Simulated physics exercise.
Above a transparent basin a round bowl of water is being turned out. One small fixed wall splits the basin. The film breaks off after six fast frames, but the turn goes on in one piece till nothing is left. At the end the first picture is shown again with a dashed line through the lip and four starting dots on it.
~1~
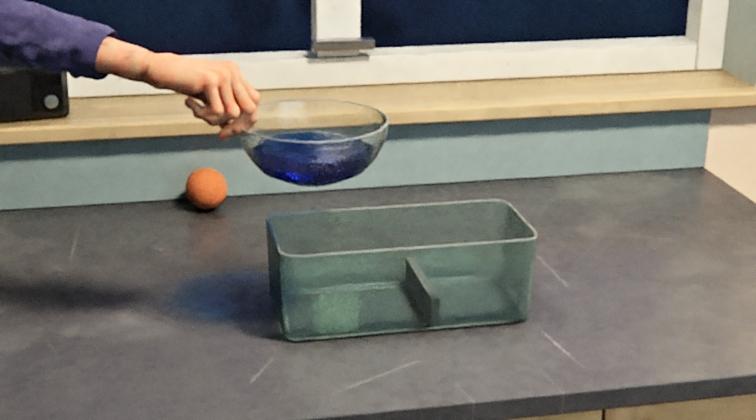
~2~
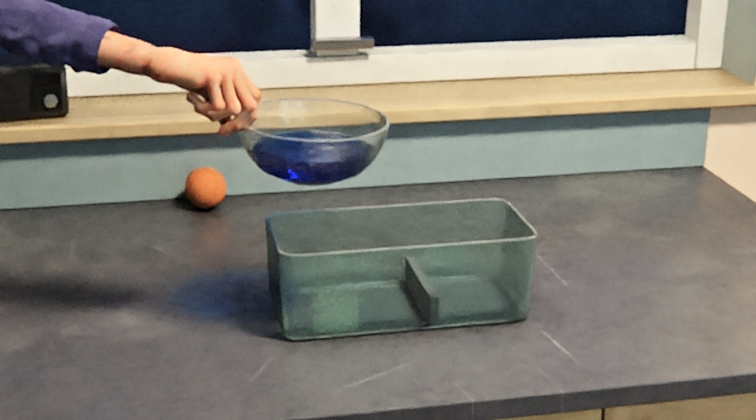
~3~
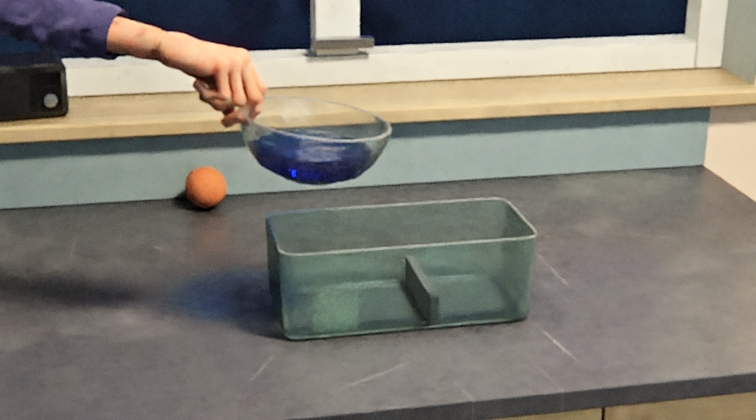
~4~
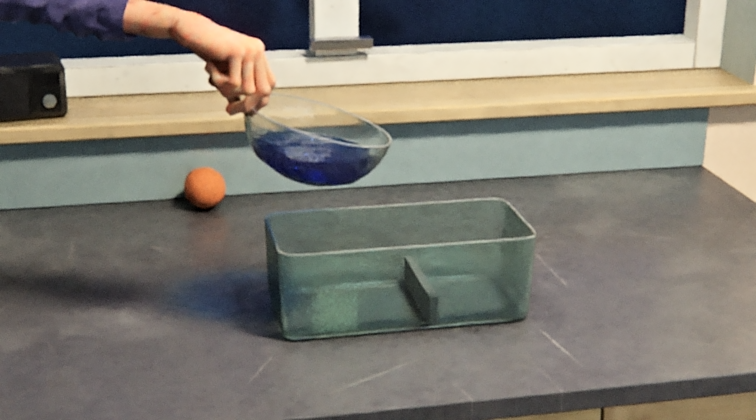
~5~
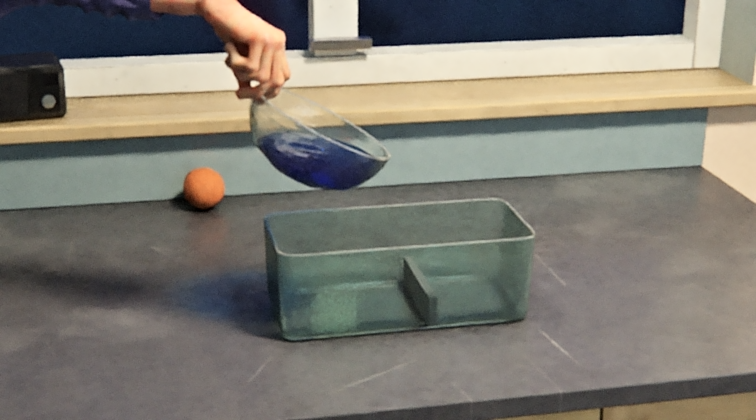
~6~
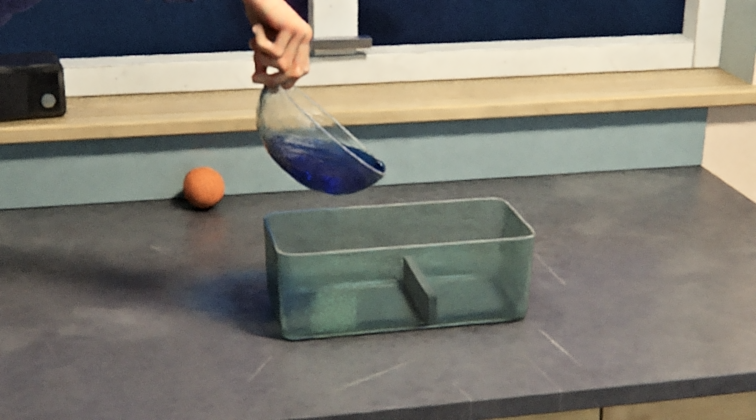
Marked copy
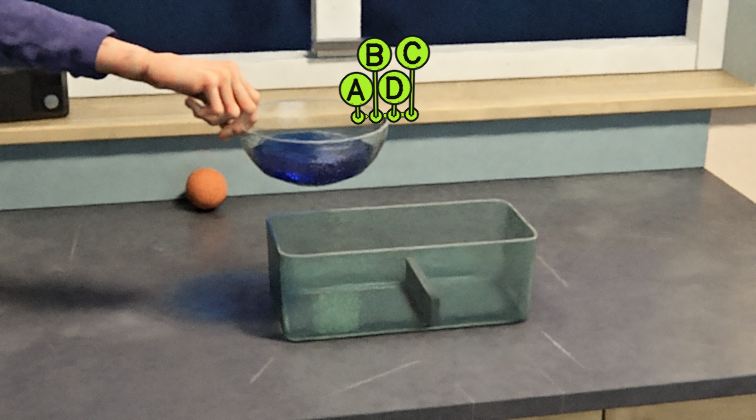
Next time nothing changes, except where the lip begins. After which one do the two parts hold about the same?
Use spot C.
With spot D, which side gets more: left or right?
The left side.
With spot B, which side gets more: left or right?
The left one.
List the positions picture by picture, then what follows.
Upright, lip at (385, 115); basin from (282, 339) to (529, 317); top of the wall at (422, 277); nothing has left yet.
Upright, lip at (385, 117); nothing has left yet.
Tipped about 8°, lip at (387, 123); nothing has left yet.
Tipped about 17°, lip at (388, 135); nothing has left yet.
Tipped about 28°, lip at (386, 150); nothing has left yet.
Tipped about 42°, lip at (382, 167); nothing has left yet.
On the marked copy, A at (358, 117); B at (376, 116); C at (411, 114); D at (393, 115).
With A, about 71 % ends left of the wall and 16 % right of it; 13 % is lost outside.
With B, about 81 % ends left of the wall and 12 % right of it; 7 % is lost outside.
With C, about 47 % ends left of the wall and 50 % right of it; 4 % is lost outside.
With D, about 74 % ends left of the wall and 21 % right of it; 4 % is lost outside.
